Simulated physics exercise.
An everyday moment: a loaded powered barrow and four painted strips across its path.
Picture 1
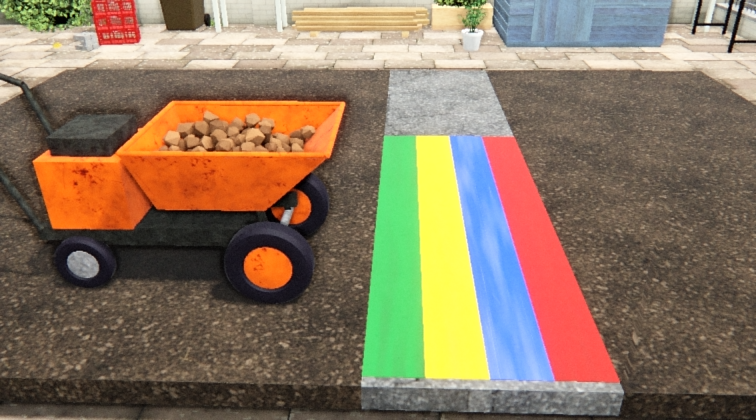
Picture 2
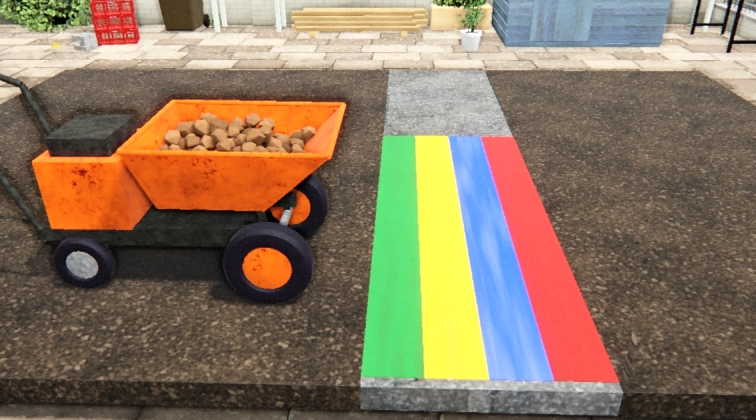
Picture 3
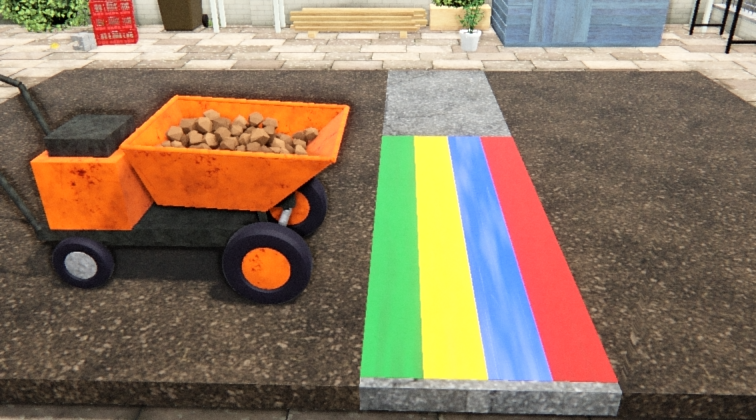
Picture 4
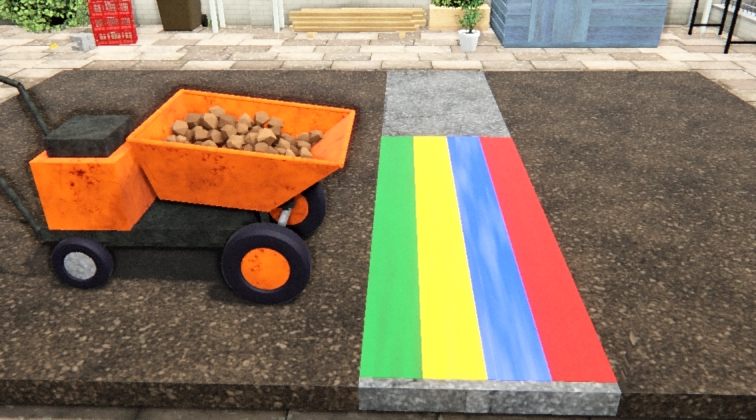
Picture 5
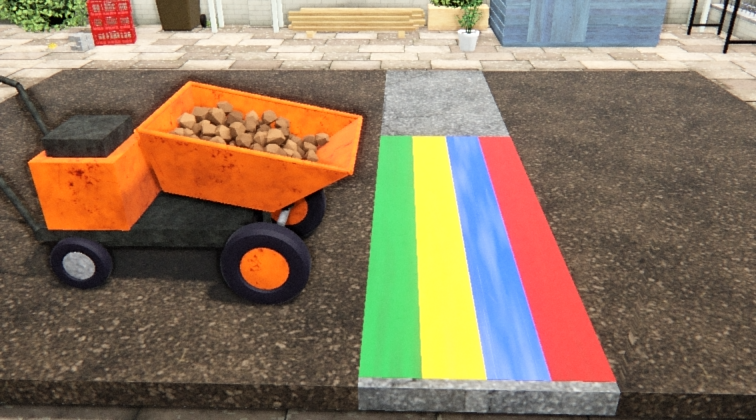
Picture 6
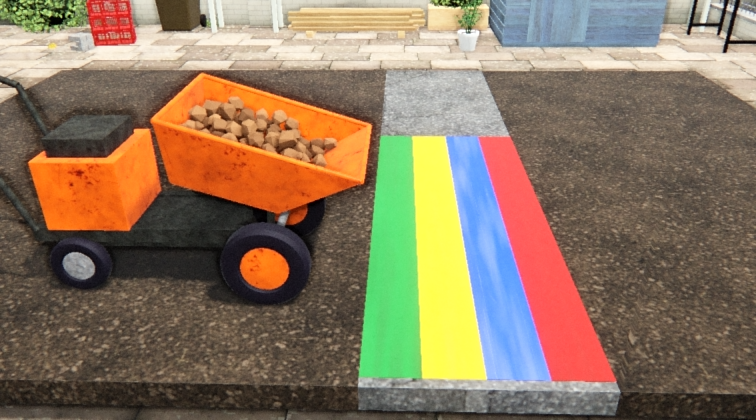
At the start, an orange powered barrow loaded with brown clods stands with its skip level, left of green, yellow, blue and red strips. The skip then tilts gradually, its rear rising and its front lip shifting right and dipping, until it slants clearly toward the strips, the clods still inside.
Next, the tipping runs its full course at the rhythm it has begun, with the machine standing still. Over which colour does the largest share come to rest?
Most covered: The yellow band.
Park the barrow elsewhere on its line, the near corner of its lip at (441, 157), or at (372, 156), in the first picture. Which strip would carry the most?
First the red strip, then blue.
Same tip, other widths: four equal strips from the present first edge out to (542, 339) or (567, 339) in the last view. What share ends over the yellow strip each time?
About 30 and 30 per cent.
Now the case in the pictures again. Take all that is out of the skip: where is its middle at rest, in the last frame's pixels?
At about (448, 260).
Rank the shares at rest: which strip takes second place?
It is the blue strip.
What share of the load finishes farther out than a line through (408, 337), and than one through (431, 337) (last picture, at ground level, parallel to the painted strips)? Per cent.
The first gives 70 %, the second 60 %.
Shortly afterwards, skip tipped steeply; the whole lot in the skip.
Next, skip tipped right over; the bulk in the skip; a little over the green strip; near a quarter over the yellow strip; only a few over the blue strip.
Some moments later, skip tipped right over; near a quarter in the skip; a little over the green strip; near a third over the yellow strip; near a quarter over the blue strip; a little over the red strip.
In the end, skip tipped right over; near a quarter in the skip; a little over the green strip; near a third over the yellow strip; near a quarter over the blue strip; a little over the red strip.
